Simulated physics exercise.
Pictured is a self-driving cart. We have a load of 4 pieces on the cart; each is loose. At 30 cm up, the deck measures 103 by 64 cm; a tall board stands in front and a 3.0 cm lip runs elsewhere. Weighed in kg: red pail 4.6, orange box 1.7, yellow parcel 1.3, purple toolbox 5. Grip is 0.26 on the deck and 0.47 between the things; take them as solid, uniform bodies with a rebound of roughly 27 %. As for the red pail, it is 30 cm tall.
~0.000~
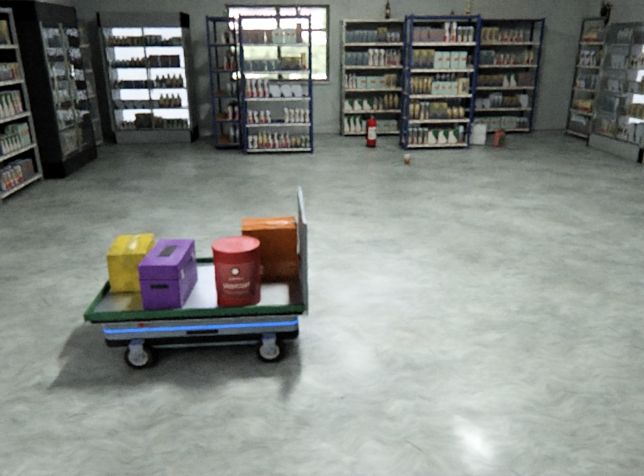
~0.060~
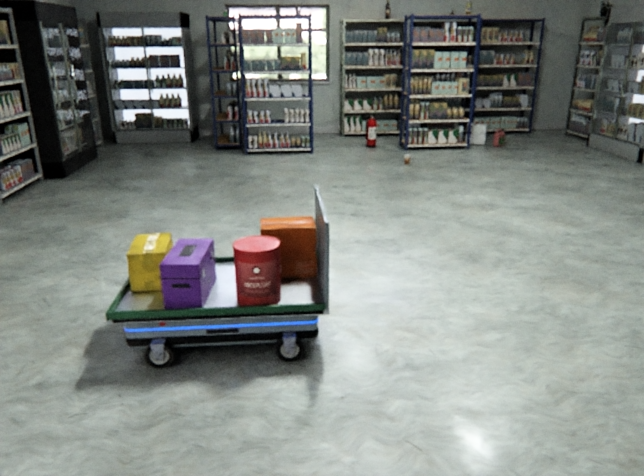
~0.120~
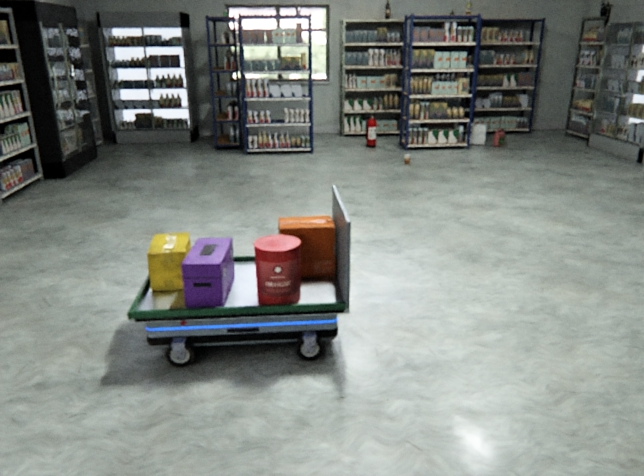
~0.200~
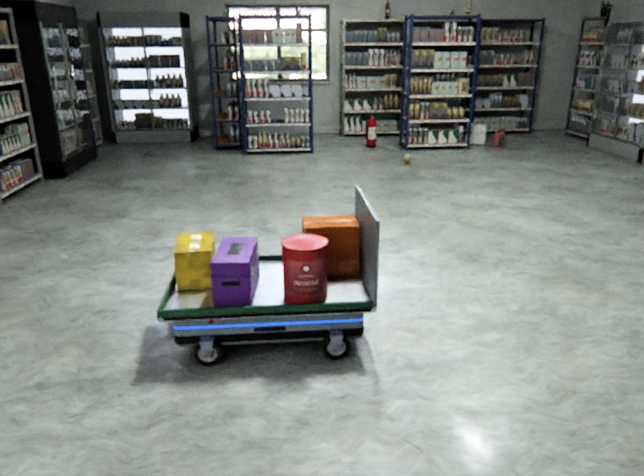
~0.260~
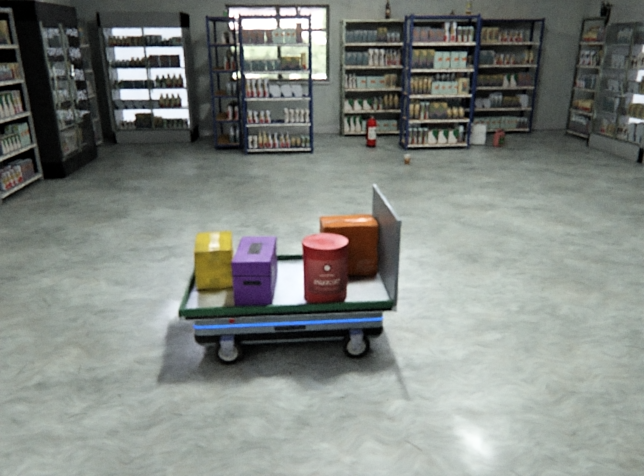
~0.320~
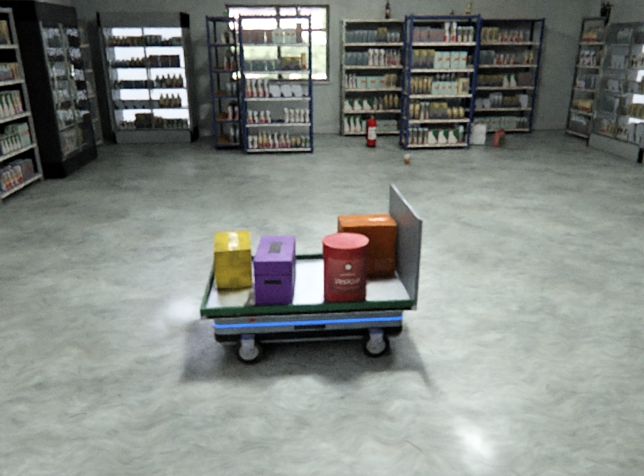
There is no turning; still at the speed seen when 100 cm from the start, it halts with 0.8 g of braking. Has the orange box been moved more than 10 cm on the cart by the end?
I expect it to stay inside the limit.
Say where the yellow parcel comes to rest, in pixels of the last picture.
Roughly at (403, 253) in the last picture.
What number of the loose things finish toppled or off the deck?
The number here is 0.
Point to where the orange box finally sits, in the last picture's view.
About (477, 240).
After 0.62 s, cart has run 105 cm.
After 0.82 s, cart has run 118 cm, stopped; yellow parcel moved 14 cm; purple toolbox moved 14 cm; red pail moved 14 cm.
After 0.92 s, cart has run 118 cm, stopped; purple toolbox moved 24 cm; yellow parcel moved 24 cm; red pail moved 21 cm.
After 1.02 s, cart has run 118 cm, stopped; orange box moved 2 cm near (477, 240); yellow parcel moved 31 cm; purple toolbox moved 29 cm.
In the end (1.5 s), not toppled but over 10 cm from the start, red pail, yellow parcel and purple toolbox; orange box under 10 cm from the start. At the end, from the last picture's camera, orange box near (477, 240).
